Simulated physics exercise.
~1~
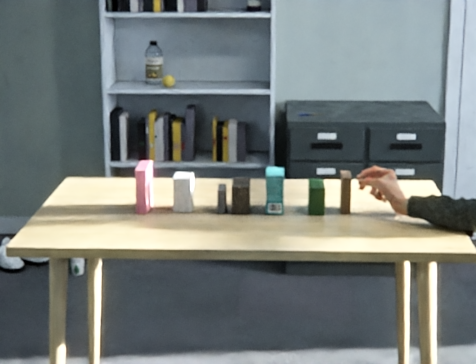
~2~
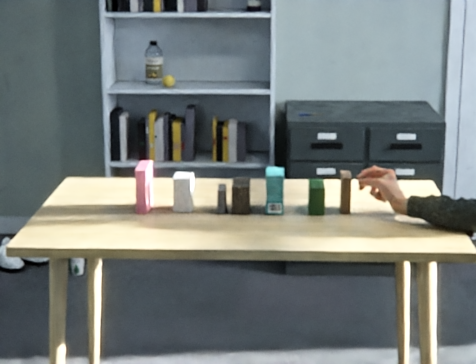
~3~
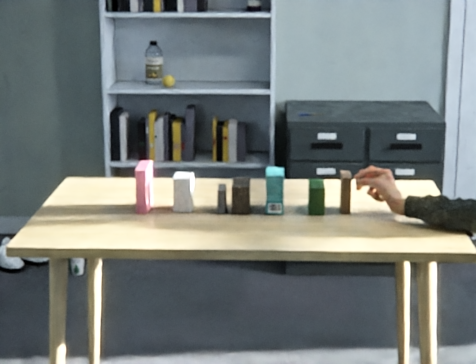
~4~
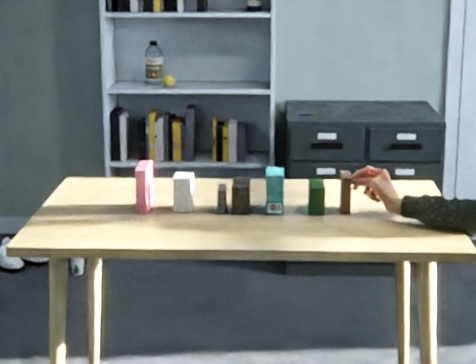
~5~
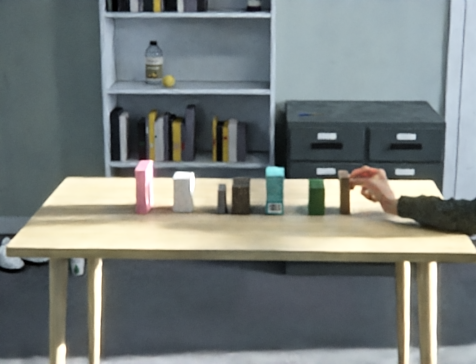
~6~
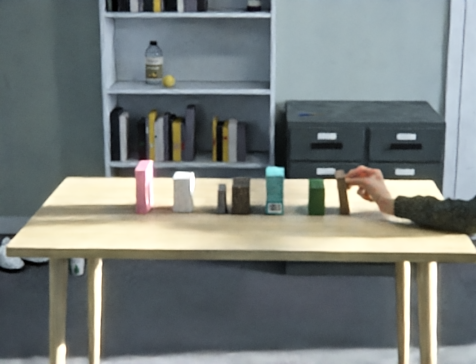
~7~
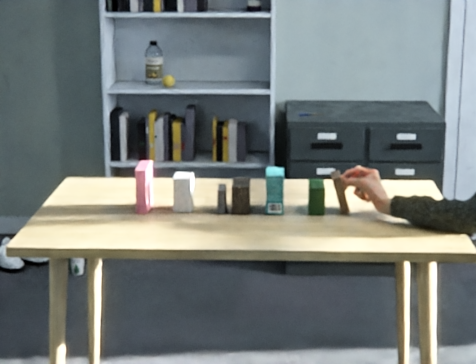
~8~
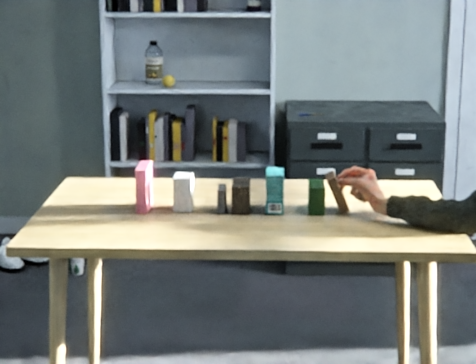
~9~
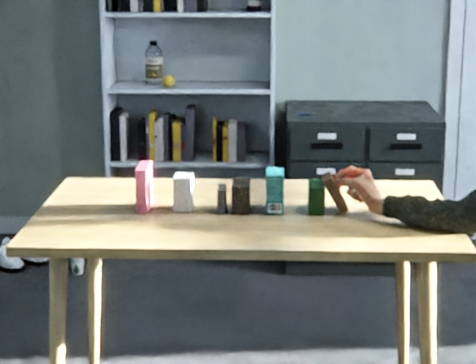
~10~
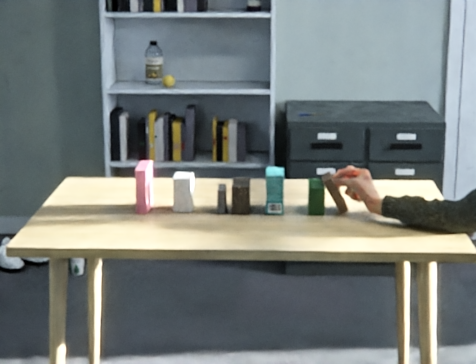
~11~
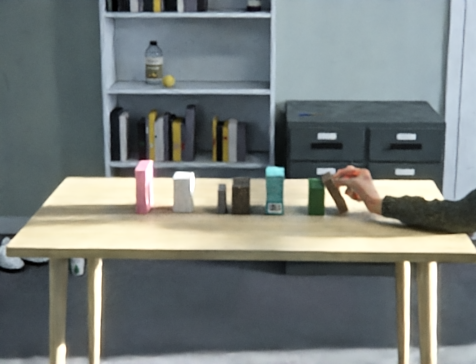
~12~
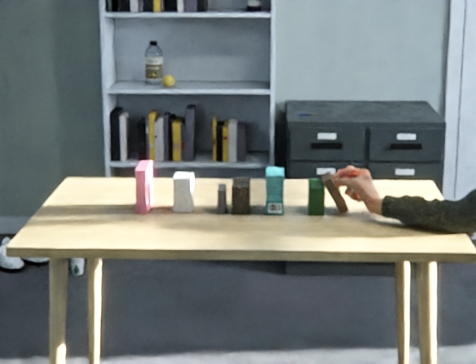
A hand slowly tipping a brown block leftward until it leans by the green block, the rest of the row staying upright.
